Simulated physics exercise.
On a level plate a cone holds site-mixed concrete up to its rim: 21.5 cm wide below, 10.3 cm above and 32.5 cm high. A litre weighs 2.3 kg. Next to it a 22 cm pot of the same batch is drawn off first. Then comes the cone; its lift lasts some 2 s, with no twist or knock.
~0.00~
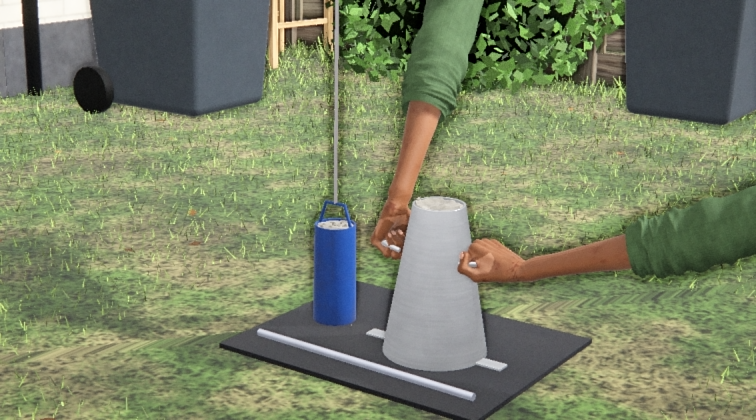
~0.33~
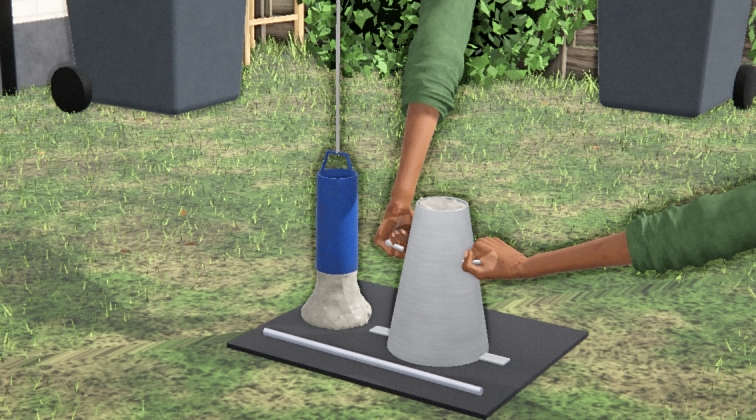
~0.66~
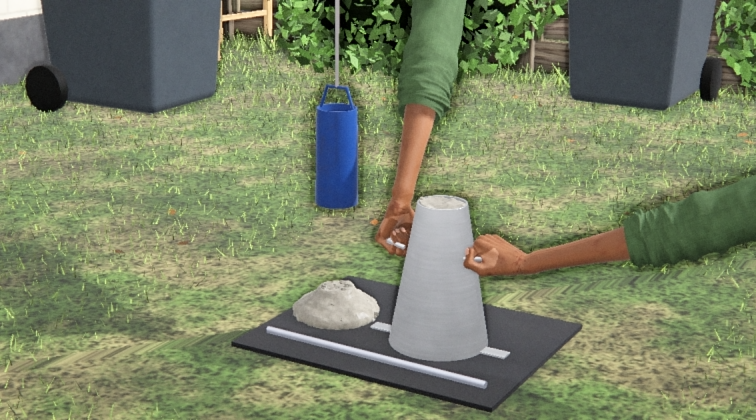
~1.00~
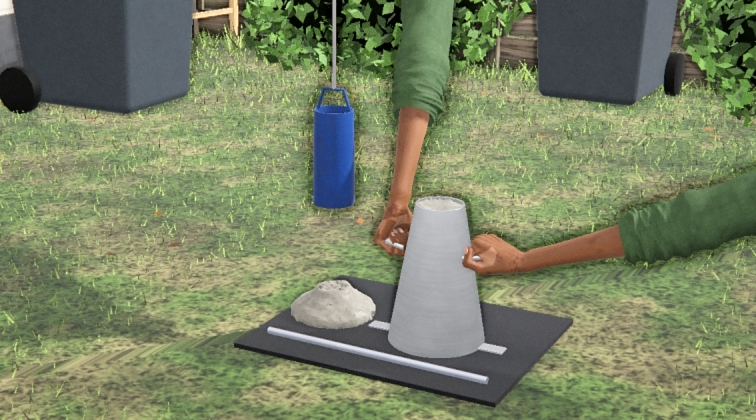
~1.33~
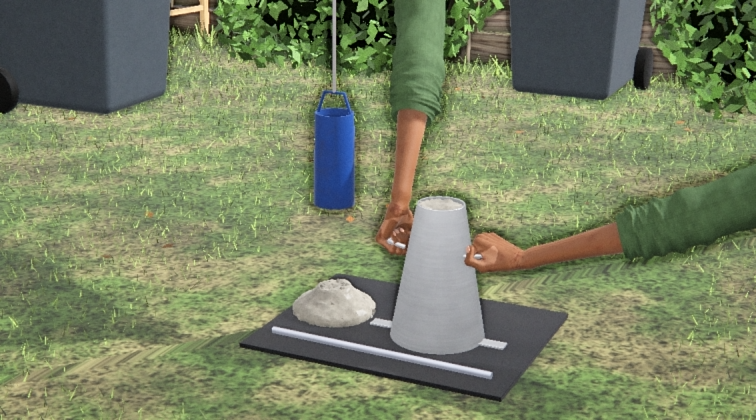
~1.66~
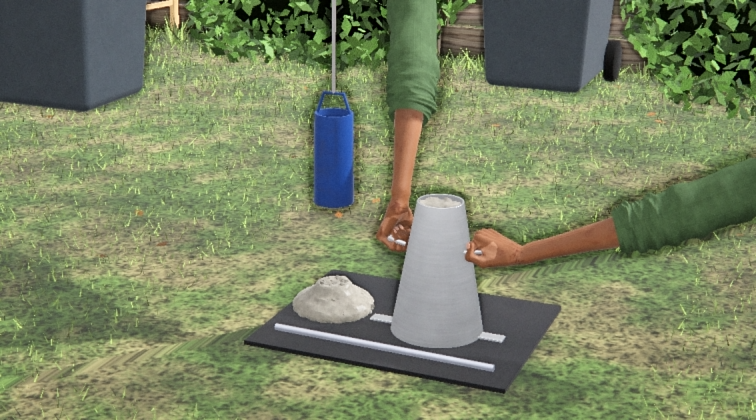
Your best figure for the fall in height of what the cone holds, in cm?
Some 24 cm.
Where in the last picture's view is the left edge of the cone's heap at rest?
Near (352, 331).
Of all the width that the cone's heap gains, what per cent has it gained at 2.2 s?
Some 70 per cent.
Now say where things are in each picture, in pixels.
The first frame shows middle of the pot's mouth at (335, 225), still down; middle of the cone's top at (439, 205), not yet moved.
The second frame shows middle of the pot's mouth at (337, 175), raised 12 cm; middle of the cone's top at (442, 205), not yet moved.
The third frame shows middle of the pot's mouth at (337, 109), raised 27 cm; the pot's heap 7.1 cm high and 21 cm wide, top at (336, 287); middle of the cone's top at (442, 204), not yet moved.
The fourth frame shows middle of the pot's mouth at (334, 111), raised 28 cm; the pot's heap 7.1 cm high and 21 cm wide, top at (334, 287); middle of the cone's top at (440, 205), not yet moved.
The fifth frame shows middle of the pot's mouth at (334, 113), raised 28 cm; the pot's heap 7.1 cm high and 21 cm wide, top at (334, 286); middle of the cone's top at (441, 205), not yet moved.
The sixth frame shows middle of the pot's mouth at (334, 114), raised 28 cm; the pot's heap 7.1 cm high and 21 cm wide, top at (334, 283); middle of the cone's top at (441, 202), not yet moved.
After 2.2 s, the cone is up 8.6 cm; the site-mixed concrete has come down 19 cm to 14 cm and is 36 cm wide.
After 2.7 s, the cone is up 21 cm; the site-mixed concrete has come down 24 cm to 8.1 cm and is 41 cm wide.
After 3.2 s, the cone is up 34 cm; the site-mixed concrete has come down 24 cm to 8.1 cm and is 41 cm wide.
After 3.8 s, the cone is clear; the site-mixed concrete has come down 24 cm to 8.0 cm and is 41 cm wide.
After 4.4 s, at rest, the cone is clear; the site-mixed concrete has come down 25 cm to 8.0 cm and is 41 cm wide.
